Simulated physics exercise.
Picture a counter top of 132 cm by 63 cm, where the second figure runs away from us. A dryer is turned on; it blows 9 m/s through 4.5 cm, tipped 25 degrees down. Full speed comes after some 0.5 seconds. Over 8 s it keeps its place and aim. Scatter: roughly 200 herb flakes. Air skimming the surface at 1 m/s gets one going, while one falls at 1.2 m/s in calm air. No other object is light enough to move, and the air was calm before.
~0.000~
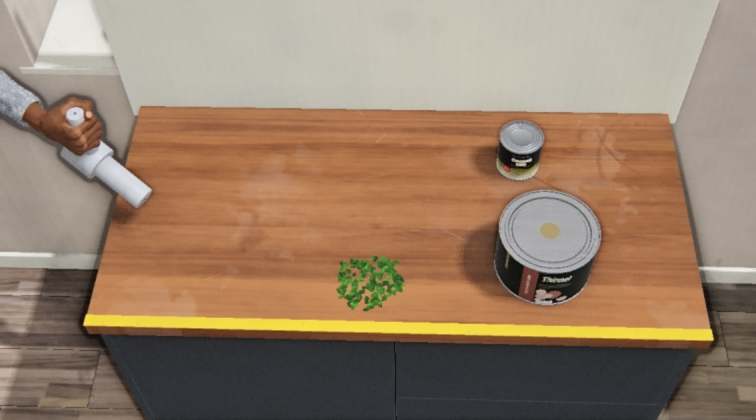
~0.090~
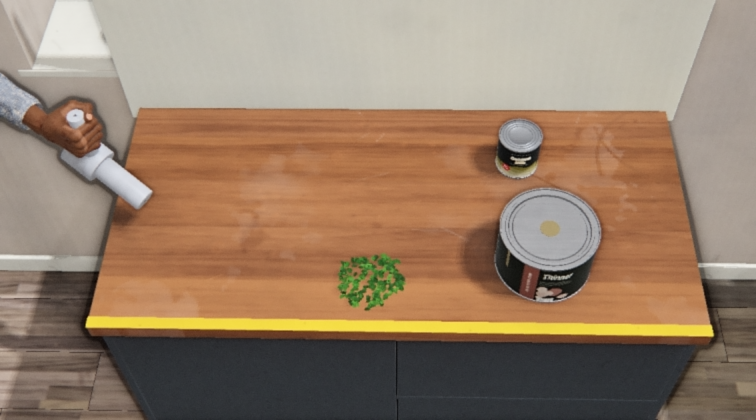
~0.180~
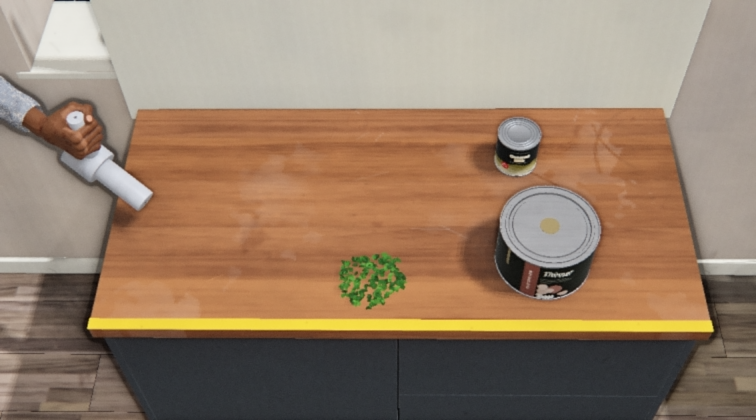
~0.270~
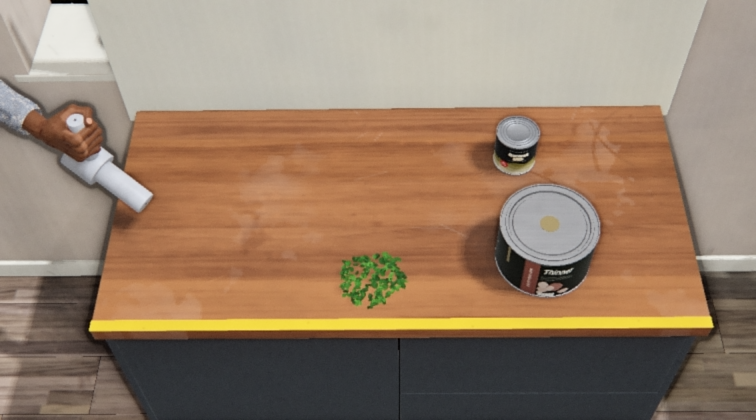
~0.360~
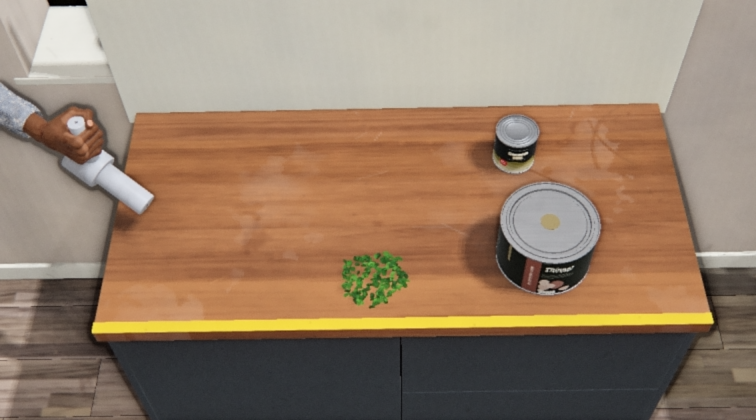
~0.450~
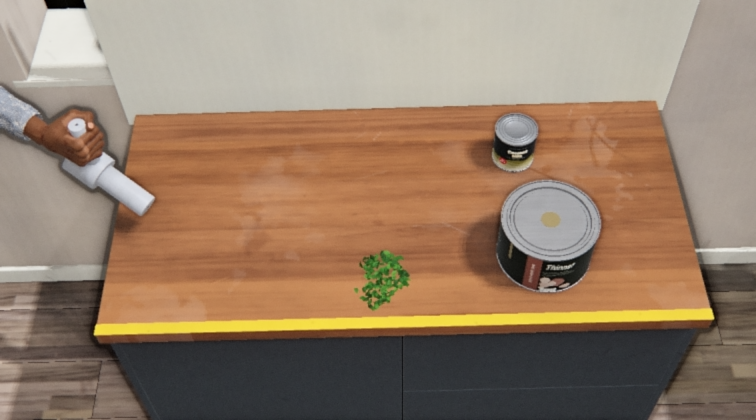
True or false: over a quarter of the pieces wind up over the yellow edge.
True.
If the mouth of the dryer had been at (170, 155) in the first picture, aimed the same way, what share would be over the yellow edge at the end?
Then the share would be close to 100 percent.
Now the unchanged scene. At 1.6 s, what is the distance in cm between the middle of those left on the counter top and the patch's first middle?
Centre offset: Approx. 40 cm.
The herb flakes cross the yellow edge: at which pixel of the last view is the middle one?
Close to pixel (526, 324).
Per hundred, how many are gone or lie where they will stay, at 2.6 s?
Roughly 80 per cent of them.
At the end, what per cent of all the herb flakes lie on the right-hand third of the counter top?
15 %.
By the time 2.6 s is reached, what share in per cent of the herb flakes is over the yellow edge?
I'd say somewhere near 80 %.
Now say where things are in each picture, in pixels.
In the first picture, the middle of the herb flakes is near (373, 284), none has stirred yet and the mouth of the dryer is at (144, 199).
In the second picture, the middle of the herb flakes is near (374, 281), none has stirred yet and the yellow edge is centred on (396, 332).
In the third picture, the middle of the herb flakes is near (375, 280), none has stirred yet, the top of a large tin is at (550, 225) and the top of a tin is at (520, 133).
In the fourth picture, the middle of the herb flakes is near (376, 279) and none has stirred yet.
In the fifth picture, the middle of the herb flakes is near (377, 279) and none has stirred yet.
In the sixth picture, the middle of the herb flakes is near (379, 282), the farthest in sight from the dryer is at (409, 280) and about 25 % have left their places.
After 1.6 s, 80 % are over the yellow edge; the middle of those still in play is near (576, 294); 80 % have settled or left.
After 2.6 s, 82 % are over the yellow edge; the middle of those still in play is near (510, 279); 84 % have settled or left.
After 4.4 s, 83 % are over the yellow edge; 89 % have settled or left.
After 8.0 s, at the end, 84 % are over the yellow edge.
